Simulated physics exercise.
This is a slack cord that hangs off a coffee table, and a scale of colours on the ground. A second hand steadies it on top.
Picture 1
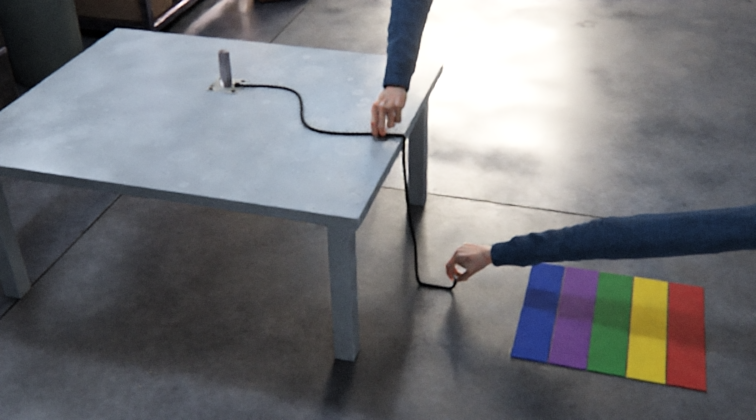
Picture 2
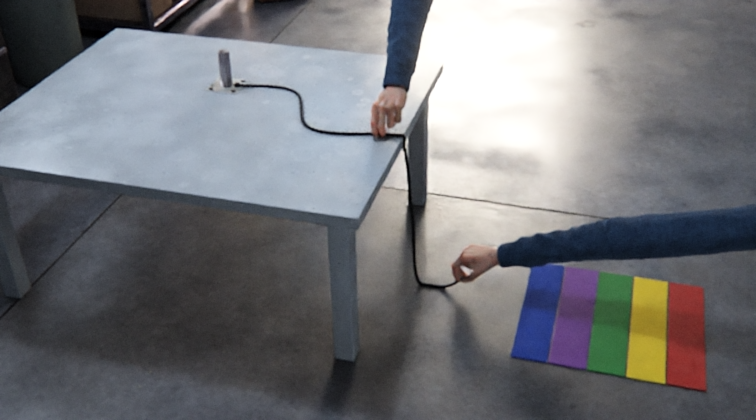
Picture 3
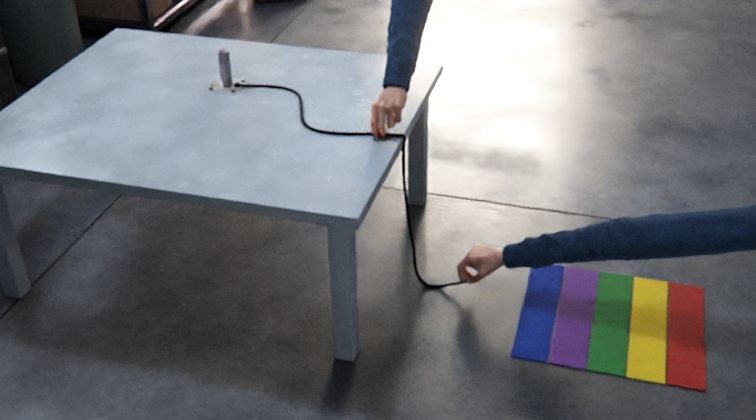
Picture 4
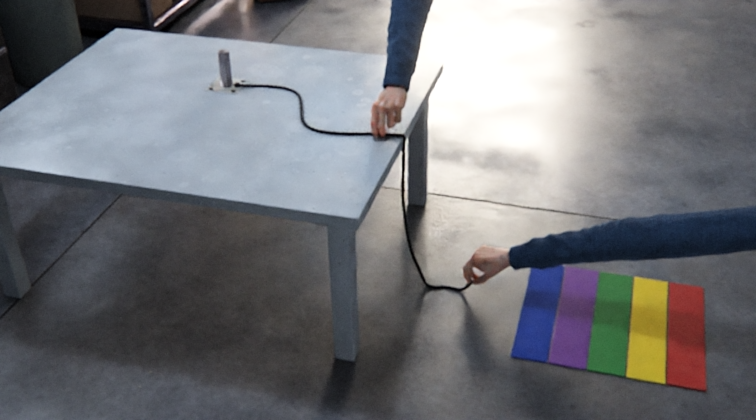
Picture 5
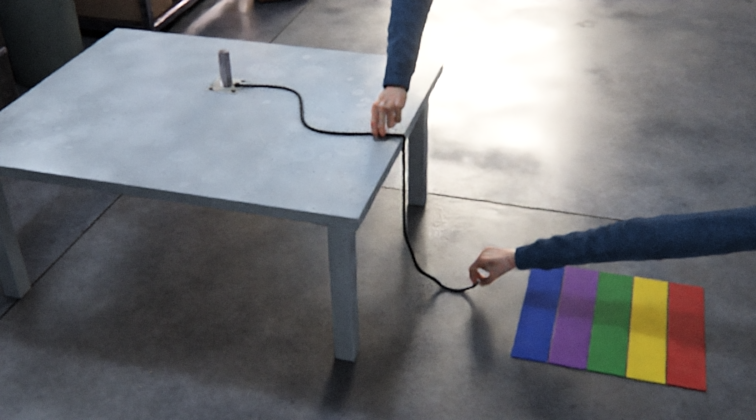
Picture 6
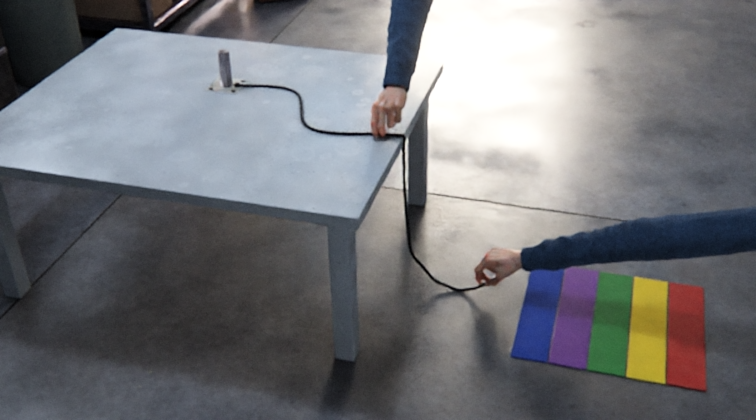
At the start, one hand presses a black cord against the edge of a grey coffee table while another holds its hanging end near the floor, left of a striped colour scale. The lower hand then draws the end slightly rightward, toward the blue stripe, while the upper hand stays still.
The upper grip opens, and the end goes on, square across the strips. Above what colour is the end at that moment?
The end stops over the green strip.
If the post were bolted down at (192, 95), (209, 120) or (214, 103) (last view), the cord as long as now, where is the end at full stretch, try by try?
Near (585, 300), (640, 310) and (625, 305).
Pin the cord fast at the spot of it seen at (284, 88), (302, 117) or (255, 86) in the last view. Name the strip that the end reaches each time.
One after the other, green; purple; green.
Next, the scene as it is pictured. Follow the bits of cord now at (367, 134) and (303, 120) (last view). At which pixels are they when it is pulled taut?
At (412, 134), then (345, 112).
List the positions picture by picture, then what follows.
In the first frame, end (455, 278); blue (533, 340); purple (570, 347); green (608, 353); yellow (647, 360); red (686, 367).
In the second frame, end (461, 279); cord through (270, 87) (302, 109) (336, 133) (405, 151) (412, 215) (417, 276).
In the third frame, end (467, 280).
In the fourth frame, end (473, 281); cord through (270, 87) (302, 109) (336, 133) (404, 151) (404, 214) (422, 276).
In the fifth frame, end (478, 282).
In the sixth frame, end (484, 283); cord through (270, 87) (302, 109) (336, 133) (404, 151) (407, 214) (428, 273).
Soon after, end near (559, 295); over blue.
After that, end near (596, 301); over green.
At the stop, end near (618, 305); over green. It gets as far as the green strip.
